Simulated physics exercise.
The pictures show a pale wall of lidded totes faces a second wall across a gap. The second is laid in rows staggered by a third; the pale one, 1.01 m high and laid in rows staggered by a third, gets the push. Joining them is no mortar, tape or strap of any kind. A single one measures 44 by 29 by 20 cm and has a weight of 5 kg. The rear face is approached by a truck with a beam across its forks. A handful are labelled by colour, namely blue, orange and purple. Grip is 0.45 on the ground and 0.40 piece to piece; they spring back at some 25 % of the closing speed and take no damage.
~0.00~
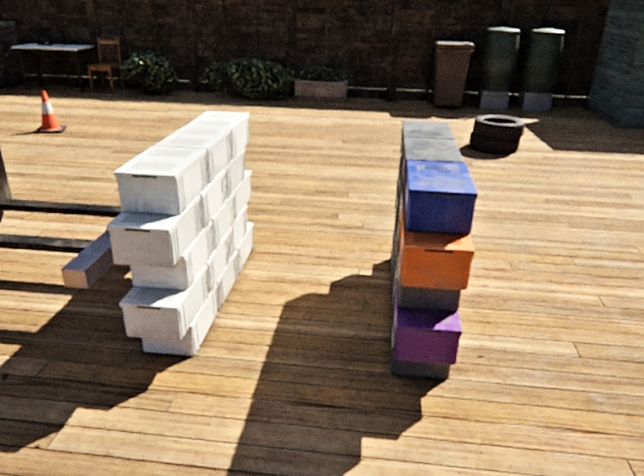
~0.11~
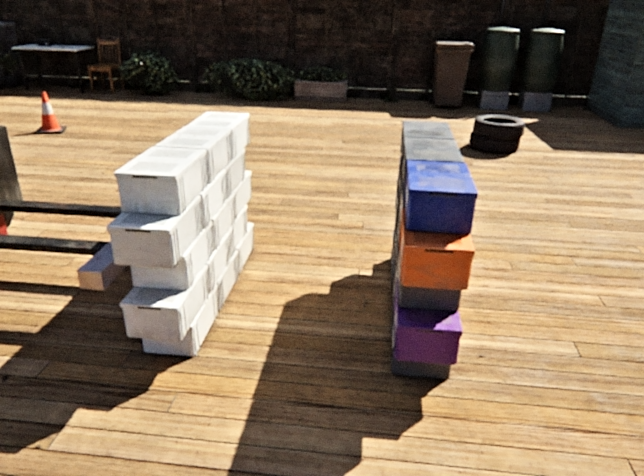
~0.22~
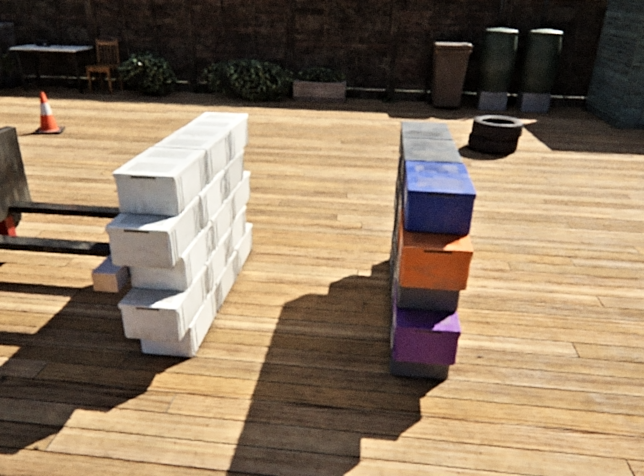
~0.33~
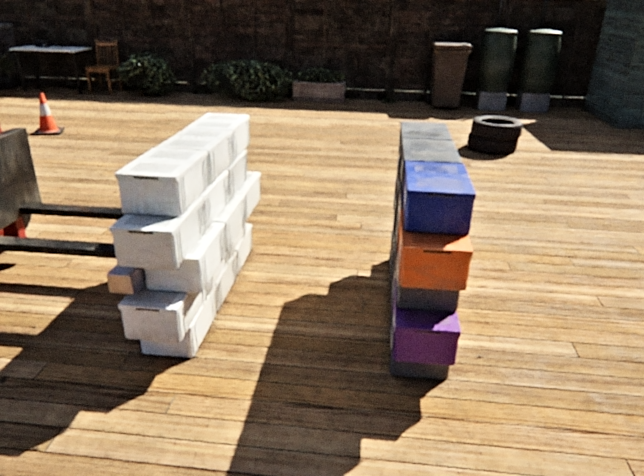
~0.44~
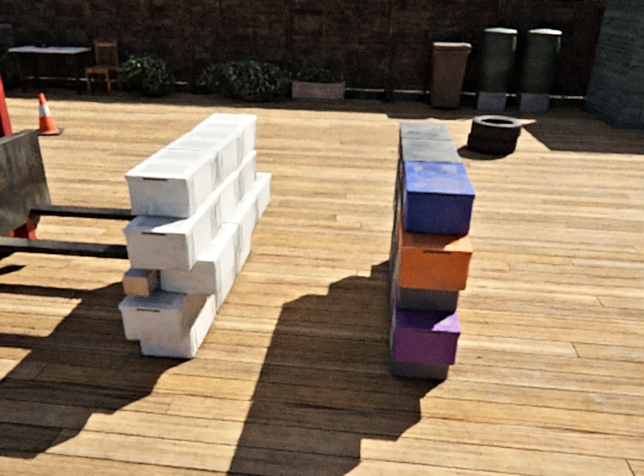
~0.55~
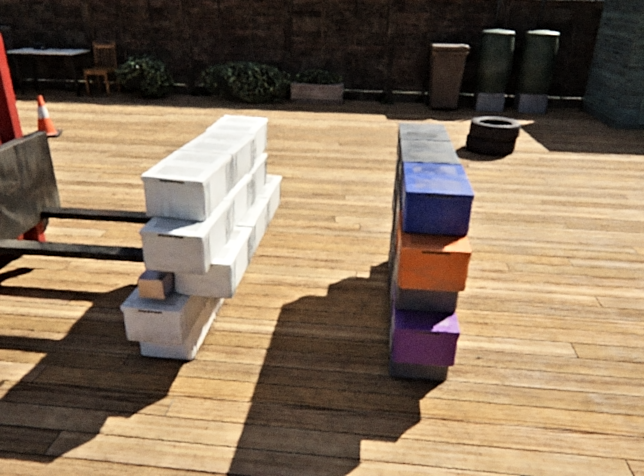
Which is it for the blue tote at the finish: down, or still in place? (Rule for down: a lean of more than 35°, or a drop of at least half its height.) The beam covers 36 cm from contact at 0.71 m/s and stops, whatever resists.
Still in place.
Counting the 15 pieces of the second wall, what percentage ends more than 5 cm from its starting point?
That comes to 35 in a hundred.
After 0.64 s, 0 of the pale wall down; none of the 15 totes of the second wall down; blue tote unmoved.
After 1.00 s, 9 of the pale wall down; none of the 15 totes of the second wall down; blue tote unmoved.
After 1.22 s, 9 of the pale wall down; none of the 15 totes of the second wall down, 9 disturbed; blue tote unmoved; orange tote shifted 16 mm.
At rest (1.9 s), 9 of the pale wall down; none of the 15 totes of the second wall down, 12 disturbed; blue tote shifted 21 mm; purple tote shifted 8 cm; orange tote shifted 28 mm. As the last picture would show them, middles, blue tote near (439, 198), purple tote near (439, 325).
